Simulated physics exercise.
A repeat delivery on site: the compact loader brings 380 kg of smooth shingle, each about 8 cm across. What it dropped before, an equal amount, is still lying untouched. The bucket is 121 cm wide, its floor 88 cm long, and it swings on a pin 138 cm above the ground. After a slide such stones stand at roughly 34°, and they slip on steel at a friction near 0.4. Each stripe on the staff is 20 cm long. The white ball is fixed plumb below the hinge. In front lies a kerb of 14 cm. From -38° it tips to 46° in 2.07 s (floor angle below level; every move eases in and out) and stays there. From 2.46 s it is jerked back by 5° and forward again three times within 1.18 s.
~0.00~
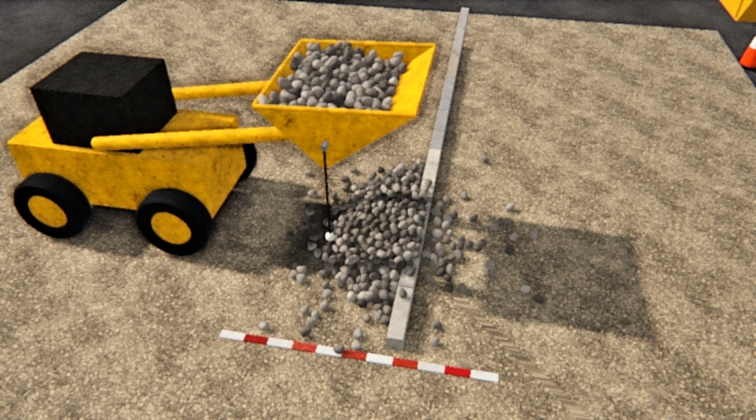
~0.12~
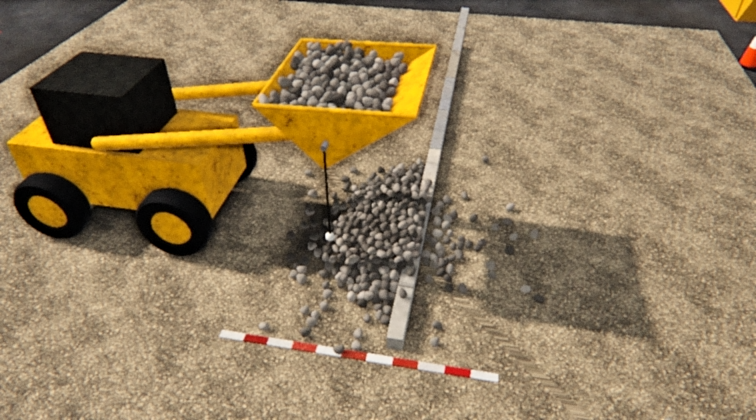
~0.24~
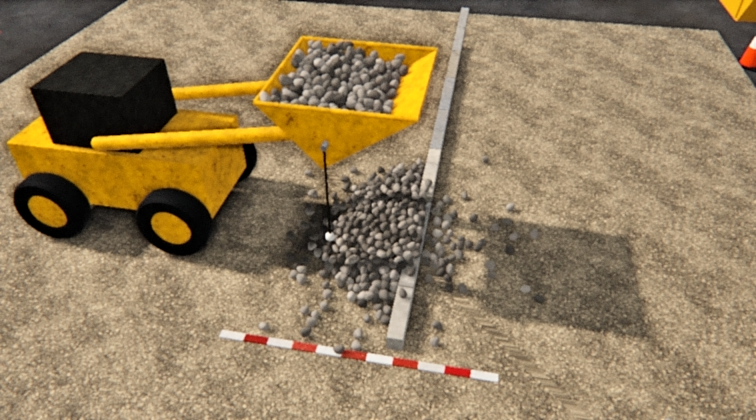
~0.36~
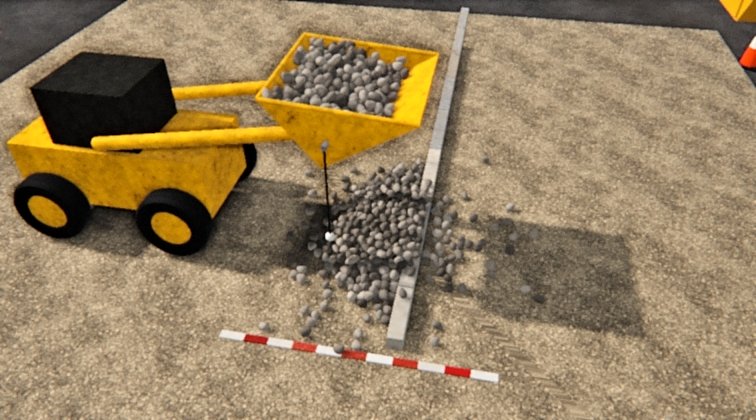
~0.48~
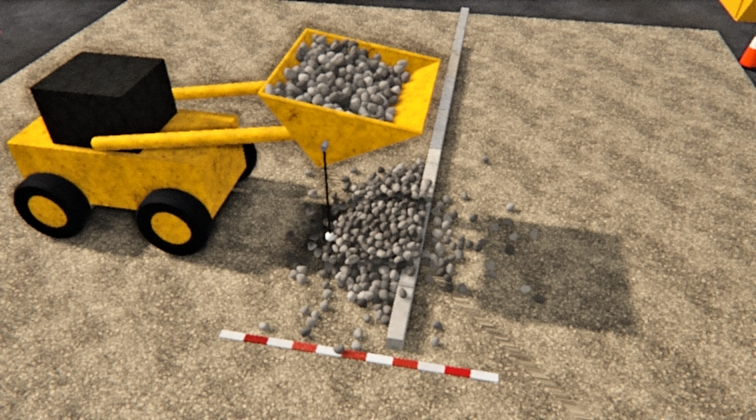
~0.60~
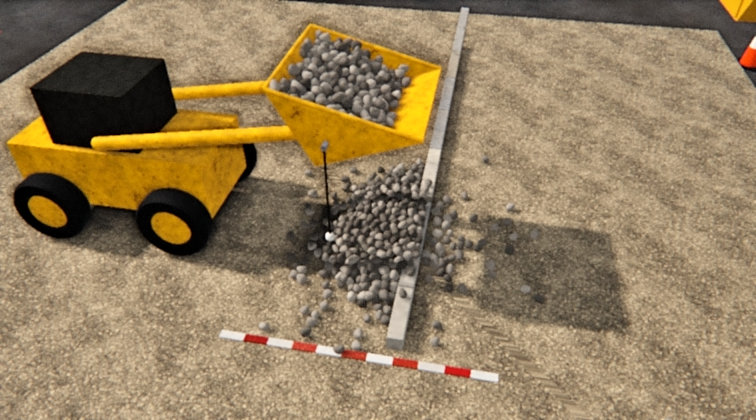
A yellow loader slowly tilts its bucket of grey stones forward above a stone pile.
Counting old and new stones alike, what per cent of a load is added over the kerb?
Some 94 per cent is added.
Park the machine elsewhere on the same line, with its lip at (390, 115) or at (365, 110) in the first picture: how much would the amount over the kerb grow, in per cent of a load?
About 65 and 40 per cent.
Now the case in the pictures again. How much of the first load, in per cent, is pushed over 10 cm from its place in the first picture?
Roughly 10 per cent of them.
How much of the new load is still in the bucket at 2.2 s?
About 0 per cent.
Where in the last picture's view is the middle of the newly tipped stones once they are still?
Near (468, 238).
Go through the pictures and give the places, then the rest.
The first frame shows lip at (416, 116), floor tilted -38°, highest stones at (330, 54). The earlier load is highest near (403, 220), 26 cm above ground level, 90 % on this side of the kerb, 9 % over the kerb.
In the second frame, the bucket is at -37°, its lip at (416, 117); the top of the load is at (331, 54); the stones move at 0.1 m/s on average.
In the third frame, the bucket is at -35°, its lip at (418, 120); the top of the load is at (321, 55); the stones move at 0.1 m/s on average.
In the fourth frame, the bucket is at -31°, its lip at (420, 126); the top of the load is at (317, 51); the stones move at 0.1 m/s on average.
The fifth frame shows lip at (422, 133), floor tilted -27°, highest stones at (314, 50); the stones move at 0.2 m/s on average.
The sixth frame shows lip at (423, 142), floor tilted -21°, highest stones at (318, 47); the stones move at 0.2 m/s on average.
After 1.5 s the floor is at 33°; in per cent of one load, 84 in the bucket, 103 on this side of the kerb, 12 over the kerb; the foremost stones are at (534, 263).
After 2.2 s the floor is at 46°; in per cent of one load, 2 in the bucket, 113 on this side of the kerb, 85 over the kerb; the foremost stones are at (544, 260).
After 4.1 s the floor is at 46°; in per cent of one load, 0 in the bucket, 96 on this side of the kerb, 104 over the kerb; the foremost stones are at (608, 247).
After 6.8 s the floor is at 46°; in per cent of one load, 0 in the bucket, 96 on this side of the kerb, 104 over the kerb; the foremost stones are at (608, 247). Net gain over the kerb, 94.
